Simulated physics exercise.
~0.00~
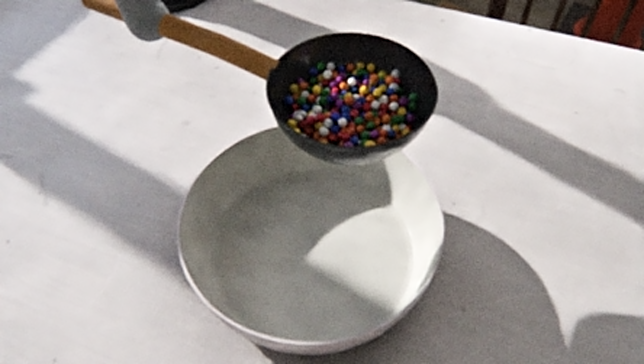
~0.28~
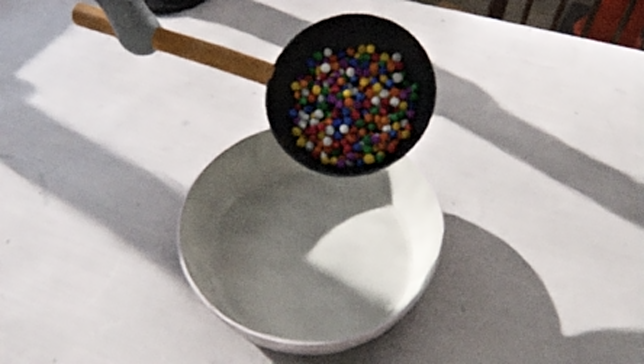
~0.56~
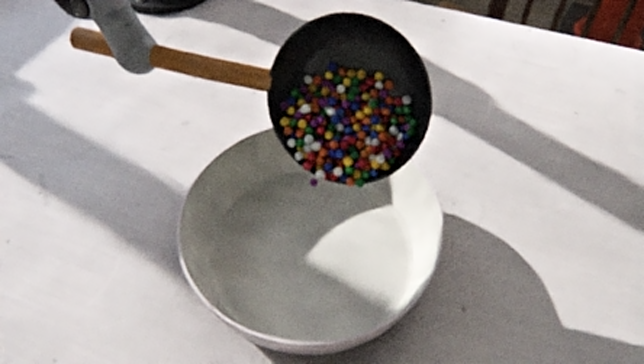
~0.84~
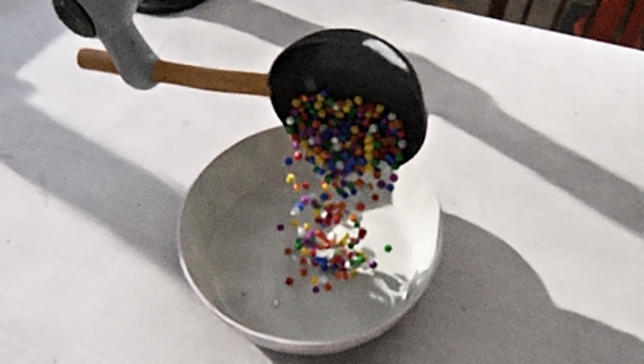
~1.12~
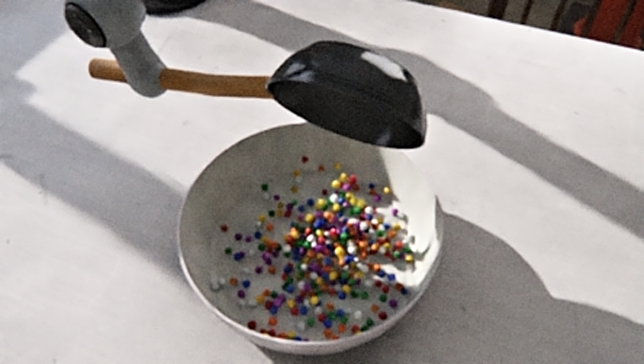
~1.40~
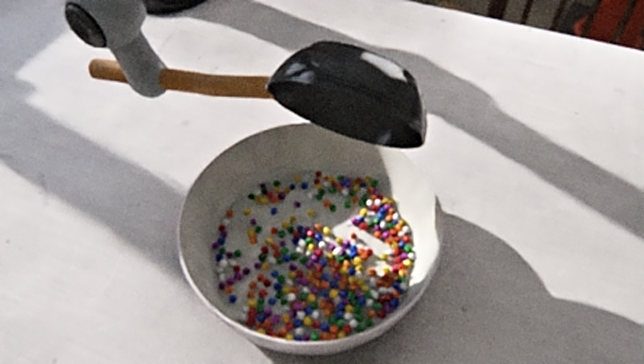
On a pale, sunlit tabletop, a grey mechanical arm holds a dark ladle of multicoloured beads by its wooden handle above a white pan, tilting it until the beads pour out and spread across the bottom, leaving the ladle overturned and empty above them.
